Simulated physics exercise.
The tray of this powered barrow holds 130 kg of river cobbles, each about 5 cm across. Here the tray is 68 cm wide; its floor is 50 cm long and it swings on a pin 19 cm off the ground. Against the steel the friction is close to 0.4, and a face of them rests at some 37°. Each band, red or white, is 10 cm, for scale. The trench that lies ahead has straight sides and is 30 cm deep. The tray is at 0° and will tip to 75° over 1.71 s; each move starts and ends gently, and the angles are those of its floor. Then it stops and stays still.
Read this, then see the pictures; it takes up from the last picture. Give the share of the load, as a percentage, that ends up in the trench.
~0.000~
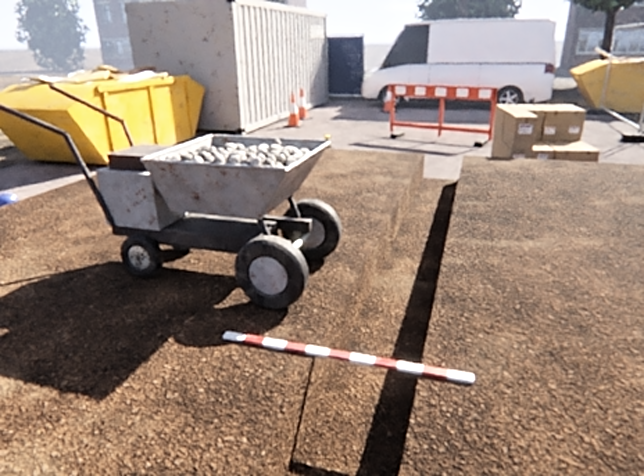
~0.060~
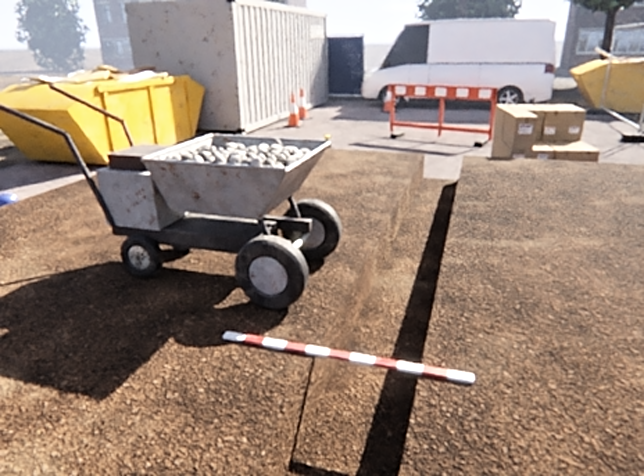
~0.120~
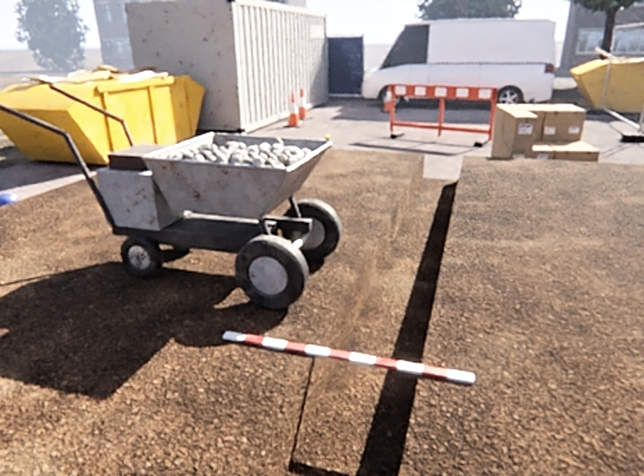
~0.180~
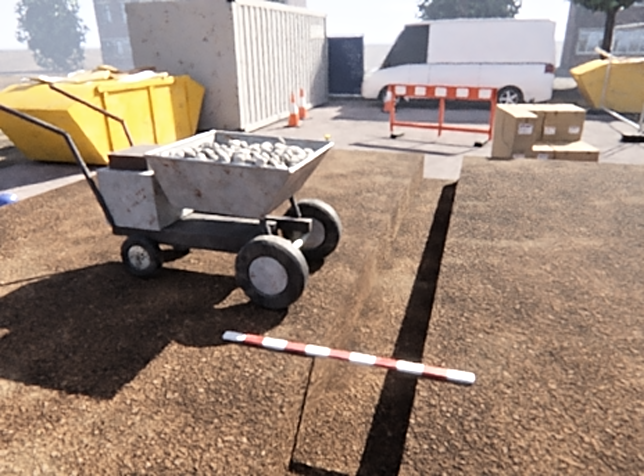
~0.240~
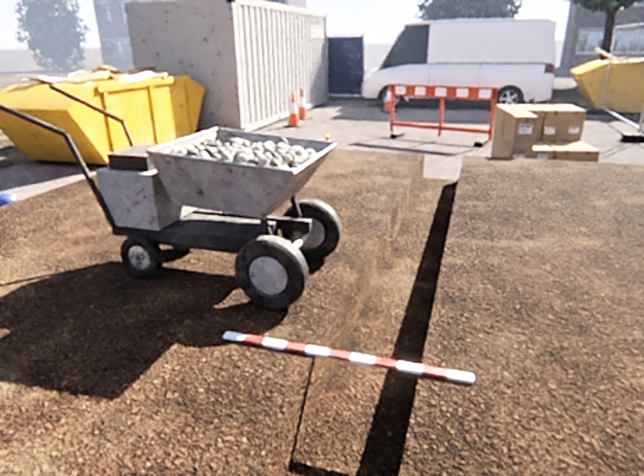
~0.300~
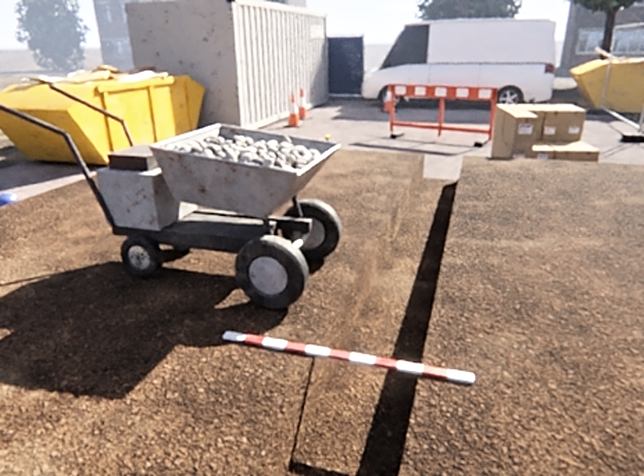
73 %.
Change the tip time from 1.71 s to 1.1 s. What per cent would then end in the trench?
With that change, it comes to around 65 per cent.
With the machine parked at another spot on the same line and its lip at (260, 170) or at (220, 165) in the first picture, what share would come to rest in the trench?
Estimates: 100 % then 95 %.
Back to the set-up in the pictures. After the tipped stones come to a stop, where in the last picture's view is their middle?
Roughly at pixel (416, 329).
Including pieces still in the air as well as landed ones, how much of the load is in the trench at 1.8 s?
Something like 35 in a hundred.
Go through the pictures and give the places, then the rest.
The first frame shows lip at (286, 170), floor tilted 0°, highest stones at (259, 150).
In the second frame, the tray is at 0°, its lip at (287, 170); the top of the load is at (249, 150); the stones move at 0.1 m/s on average.
The third frame shows lip at (288, 170), floor tilted 1°, highest stones at (246, 149); the stones move at 0.2 m/s on average.
The fourth frame shows lip at (291, 171), floor tilted 2°, highest stones at (239, 148); the stones move at 0.2 m/s on average.
In the fifth frame, the tray is at 4°, its lip at (294, 172); the top of the load is at (238, 145); the stones move at 0.3 m/s on average.
In the sixth frame, the tray is at 6°, its lip at (298, 174); the top of the load is at (219, 143); the stones move at 0.3 m/s on average.
After 1.3 s the floor is at 63°; 98 % in the tray, 2 % in the trench; the foremost stones are at (405, 263).
After 1.8 s the floor is at 75°; 46 % in the tray, 36 % in the trench, 19 % past the trench; the foremost stones are at (512, 301).
After 2.2 s the floor is at 75°; 19 % in the tray, 54 % in the trench, 27 % past the trench; the foremost stones are at (574, 305).
After 4.1 s the floor is at 75°; 0 % in the tray, 73 % in the trench, 27 % past the trench; the foremost stones are at (597, 306).
